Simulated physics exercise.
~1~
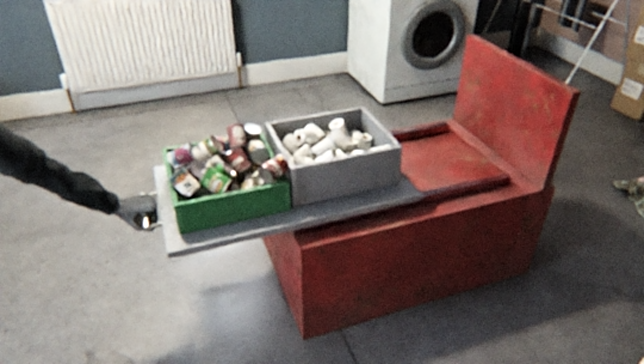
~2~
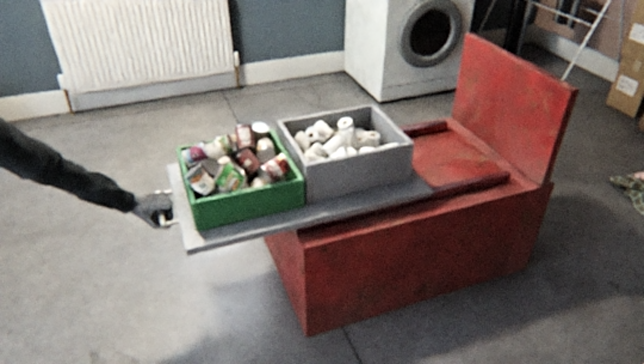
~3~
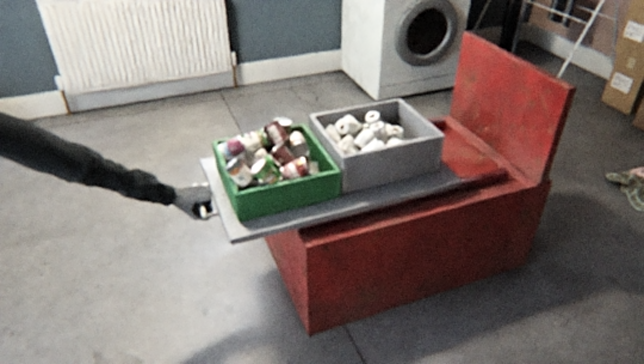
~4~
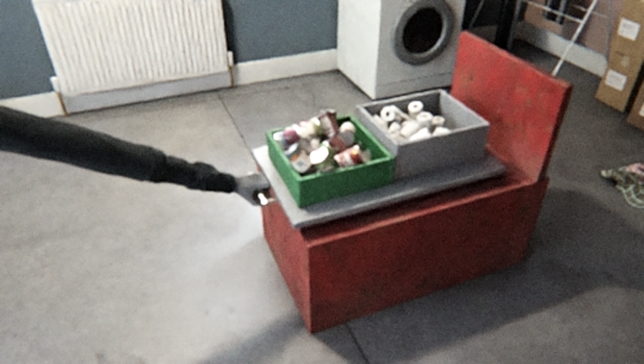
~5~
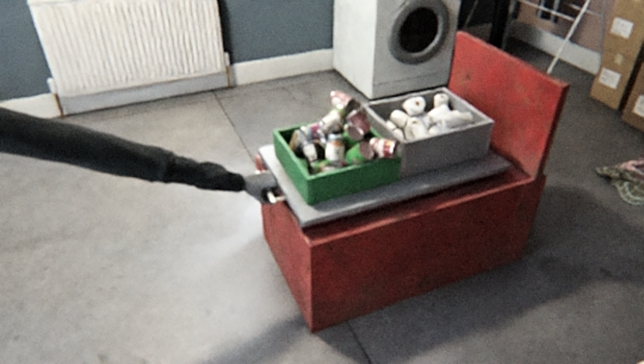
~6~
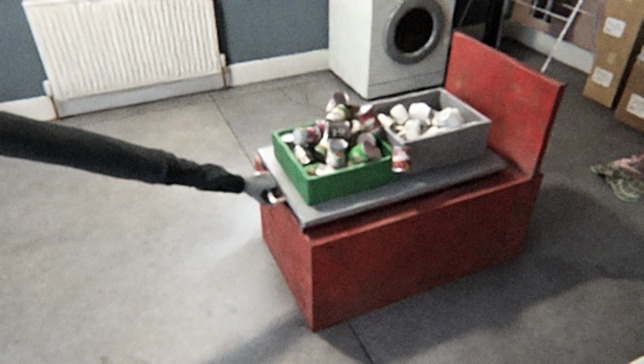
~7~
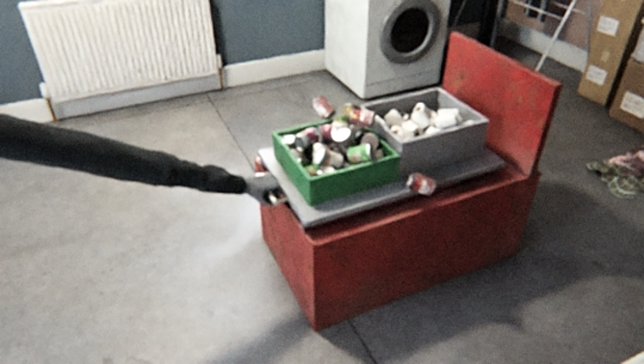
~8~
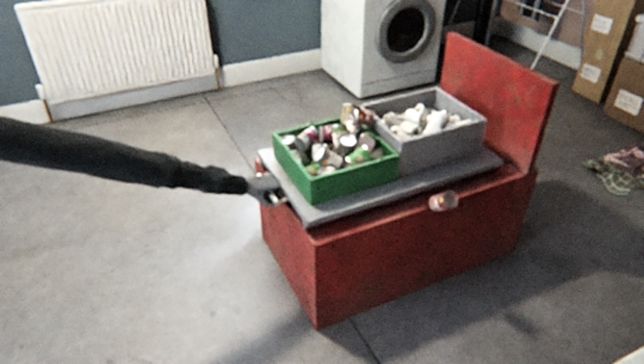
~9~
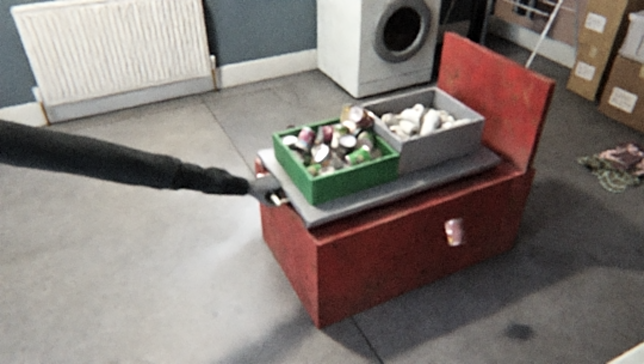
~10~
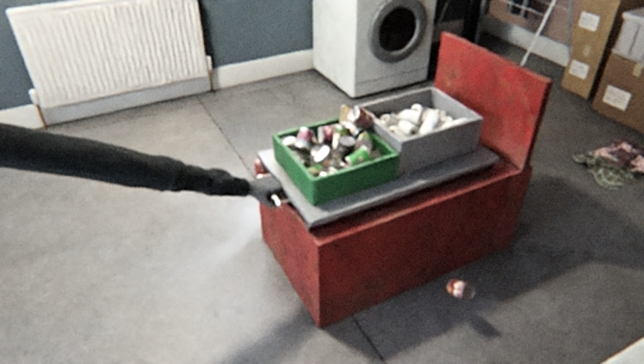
To begin with, a grey shelf carrying a green box of small tins and a grey box of white paper rolls juts out to the left of a red chest with an upright back panel. A dark-sleeved arm pushes the shelf rightward until it stops over the chest. The tins then lurch up and to the right inside the green box, while the rolls shift in theirs. One tin tumbles over the side, crosses the shelf edge and drops past the chest's red front. It ends near the floor, with most tins still boxed and the hand still at the shelf.
